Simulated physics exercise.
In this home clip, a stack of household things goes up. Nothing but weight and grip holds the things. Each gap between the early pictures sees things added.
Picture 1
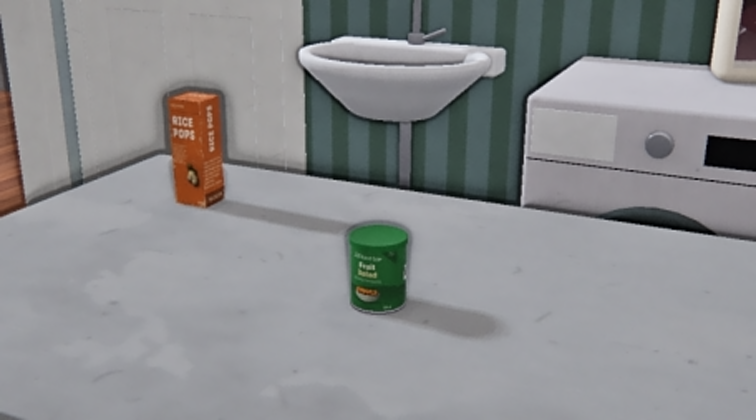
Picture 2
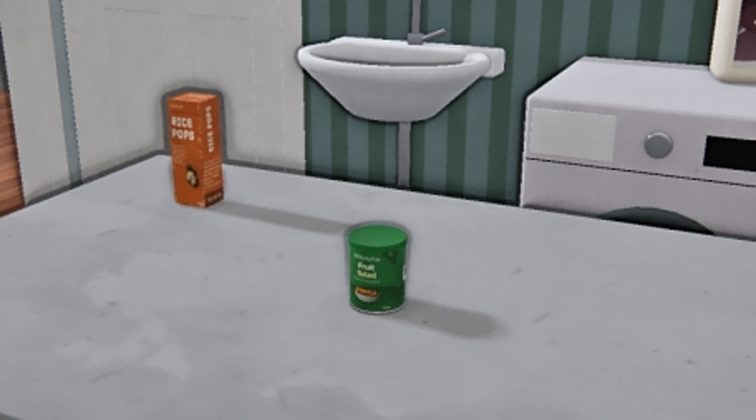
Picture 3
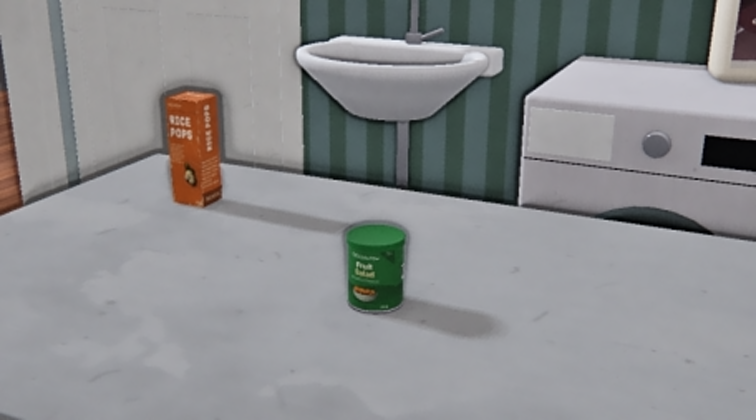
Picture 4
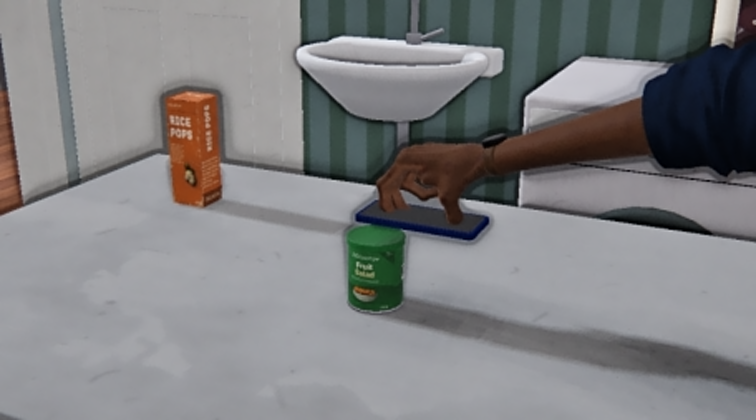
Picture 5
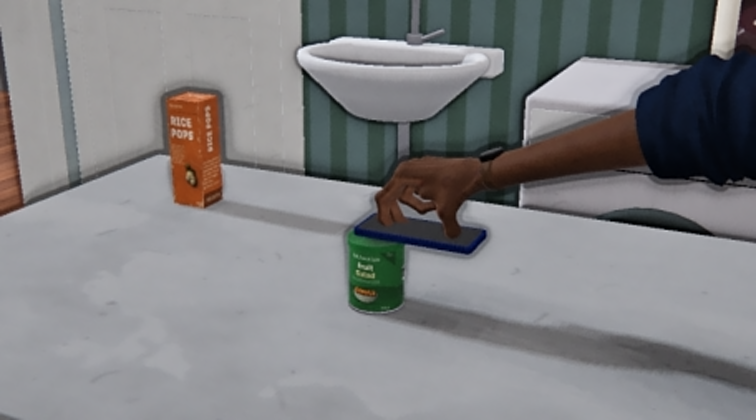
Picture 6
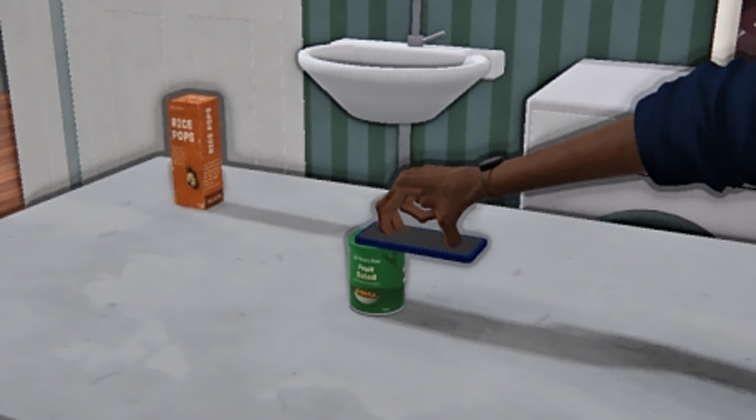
A hand in a dark blue sleeve reaches in from the right holding a flat, dark phone with a blue edge, lowers it a short way onto the top of a green fruit can, and keeps hold of it. The can stands near the middle of a grey tabletop, with an orange Rice Pops carton farther back at left. Seen from slightly above by a still camera, the room behind has a white sink, green striped wall and white washing machine.
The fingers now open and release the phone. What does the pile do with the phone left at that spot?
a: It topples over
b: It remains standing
a, it topples over.
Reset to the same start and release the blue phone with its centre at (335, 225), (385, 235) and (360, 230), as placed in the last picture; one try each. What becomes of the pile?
So the first time it tips over, the second time it stays intact, and the third time it stays intact.
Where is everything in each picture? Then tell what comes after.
In the first frame, the last thing is not in view yet; orange carton (197, 150).
In the second frame, the last thing is not in view yet; orange carton (196, 150).
In the third frame, the last thing is not in view yet; orange carton (195, 149).
In the fourth frame, still above its spot; blue phone (422, 219); orange carton (195, 149).
In the fifth frame, still above its spot; blue phone (420, 232); orange carton (196, 150).
In the sixth frame, set down, still held; blue phone (421, 241); orange carton (196, 152).
Then, 0.36 s on from there, blue phone turned 62° from how it was put near (417, 262).
Then, 0.72 s on from there, blue phone resting near (417, 262).
In the end, toppled in the pile, blue phone; the other 2 unmoved. At the end, from the last picture's camera, blue phone near (417, 262). The pile gives way.
